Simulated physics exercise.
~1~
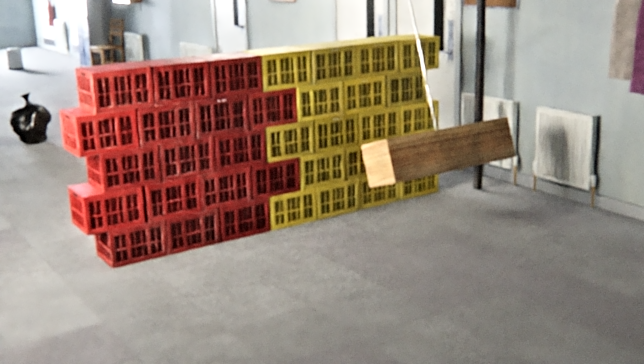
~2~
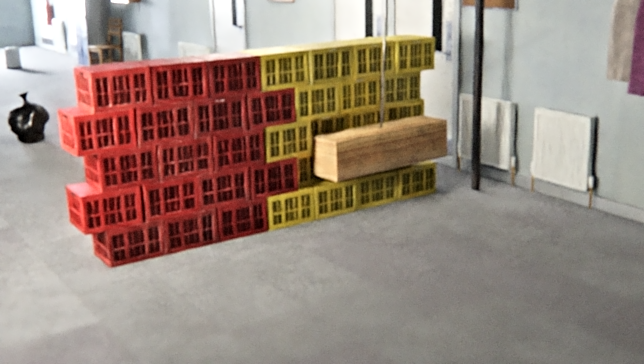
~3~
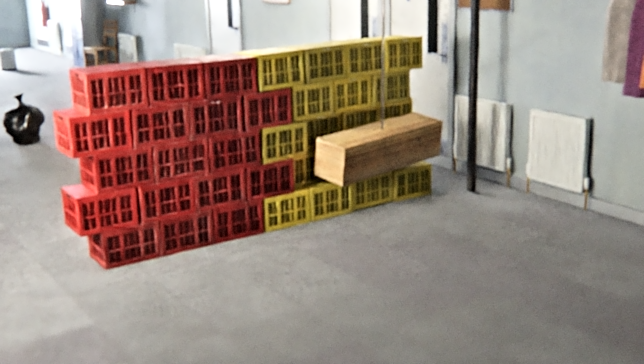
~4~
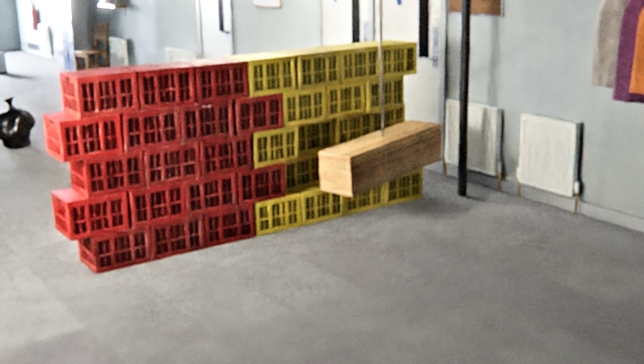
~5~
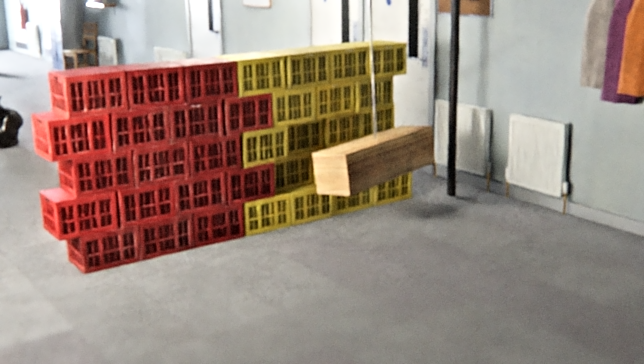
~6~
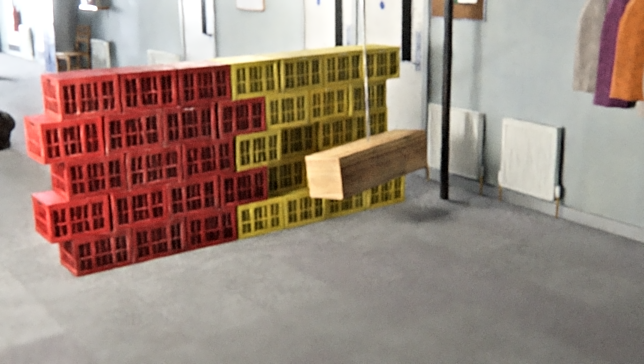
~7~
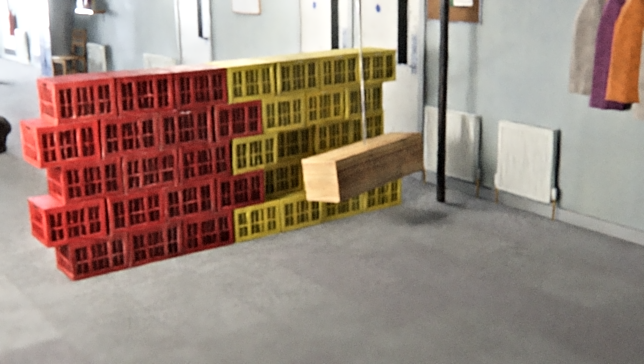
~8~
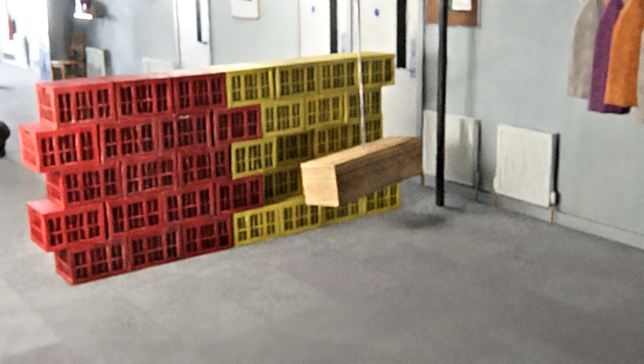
A short wooden beam hanging on a line swings in from the right towards a free-standing wall of stacked crates, red on the left and yellow on the right. It turns as it comes and meets the yellow side, where it stops short instead of swinging through. The beam then twists a little and hangs close against the crates while the view drifts slightly right, bringing more of the coats on the wall into sight. Not one crate falls, and the wall still stands five rows high, with the beam resting almost still in front of it.
